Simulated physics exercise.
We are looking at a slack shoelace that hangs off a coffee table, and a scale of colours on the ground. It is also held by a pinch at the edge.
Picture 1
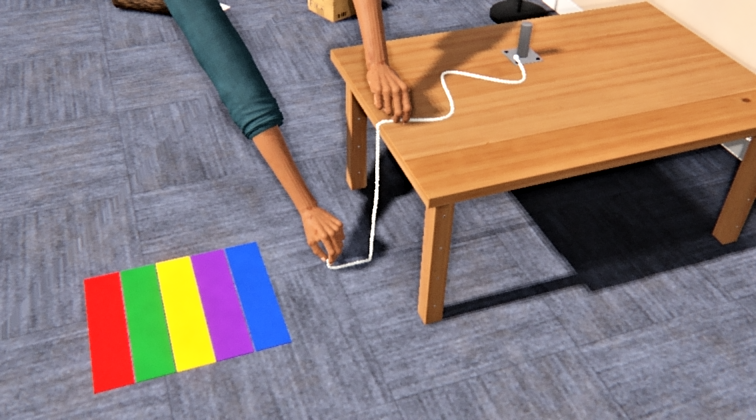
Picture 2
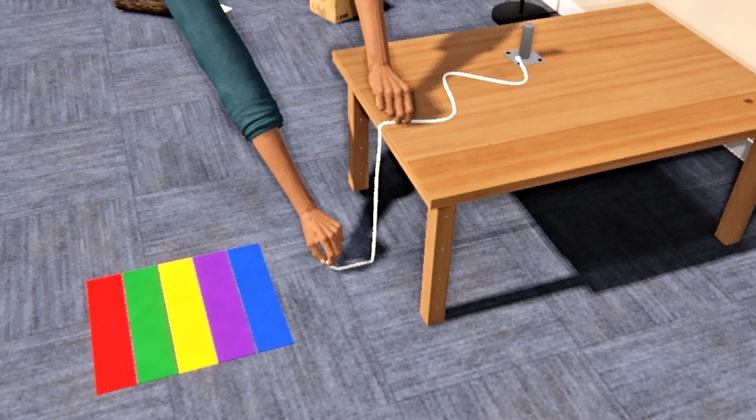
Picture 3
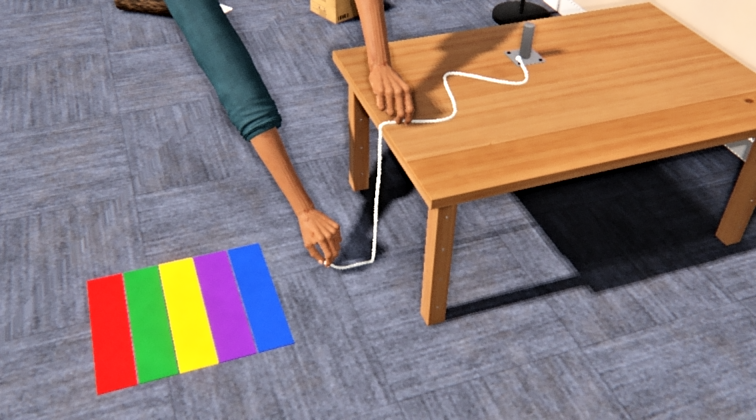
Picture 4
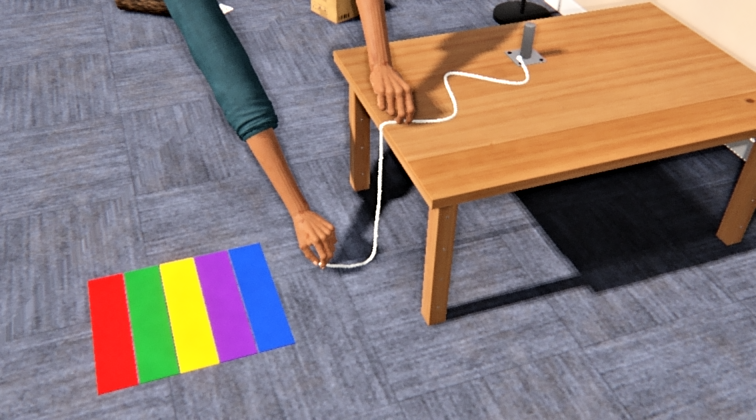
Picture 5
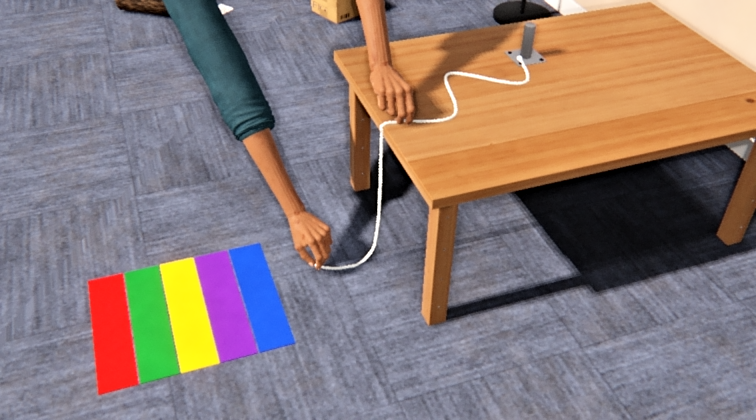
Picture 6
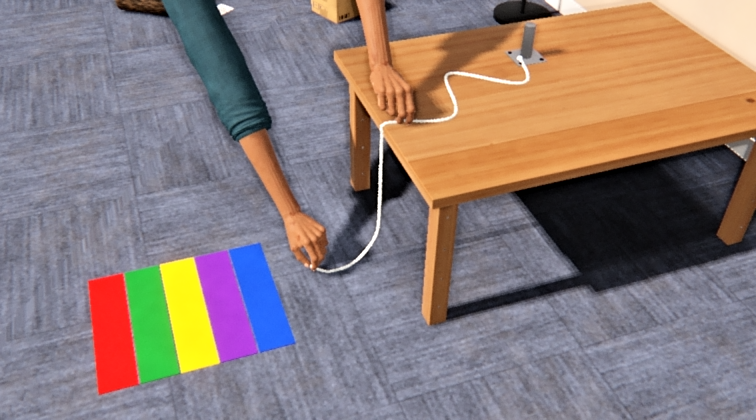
A hand near the floor drew the end of a slack white cord slightly left, toward a strip of coloured bands, while another hand pinned the cord at the wooden table's edge.
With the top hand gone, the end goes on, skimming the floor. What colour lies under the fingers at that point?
Red.
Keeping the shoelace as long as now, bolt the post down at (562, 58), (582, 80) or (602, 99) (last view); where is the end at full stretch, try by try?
First close to (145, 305), next close to (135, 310), last close to (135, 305).
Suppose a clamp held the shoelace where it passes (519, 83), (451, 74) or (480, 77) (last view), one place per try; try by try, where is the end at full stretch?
Pixel spots, one per try: About (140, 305), (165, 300), (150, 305).
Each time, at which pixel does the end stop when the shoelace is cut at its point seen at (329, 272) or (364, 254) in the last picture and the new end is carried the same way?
The pixels are (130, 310) and (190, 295), in that order.
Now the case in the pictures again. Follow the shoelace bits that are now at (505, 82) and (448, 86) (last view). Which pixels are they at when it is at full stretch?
(463, 75) and (394, 98).
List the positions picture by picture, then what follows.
End (328, 260); blue (267, 326); purple (230, 336); yellow (192, 346); green (153, 355); red (112, 366), in the first picture.
End (327, 262); shoelace through (526, 75) (463, 75) (454, 106) (391, 123) (377, 188) (374, 248), in the second picture.
End (325, 262), in the third picture.
End (320, 264); shoelace through (527, 75) (464, 74) (456, 106) (392, 123) (380, 187) (375, 248), in the fourth picture.
End (316, 265), in the fifth picture.
End (311, 266); shoelace through (528, 75) (465, 74) (456, 106) (392, 123) (380, 187) (368, 248), in the sixth picture.
Soon after, end near (175, 298); over yellow.
After that, end near (129, 309); over green.
At the stop, end near (101, 315); over red. It gets as far as the red strip.
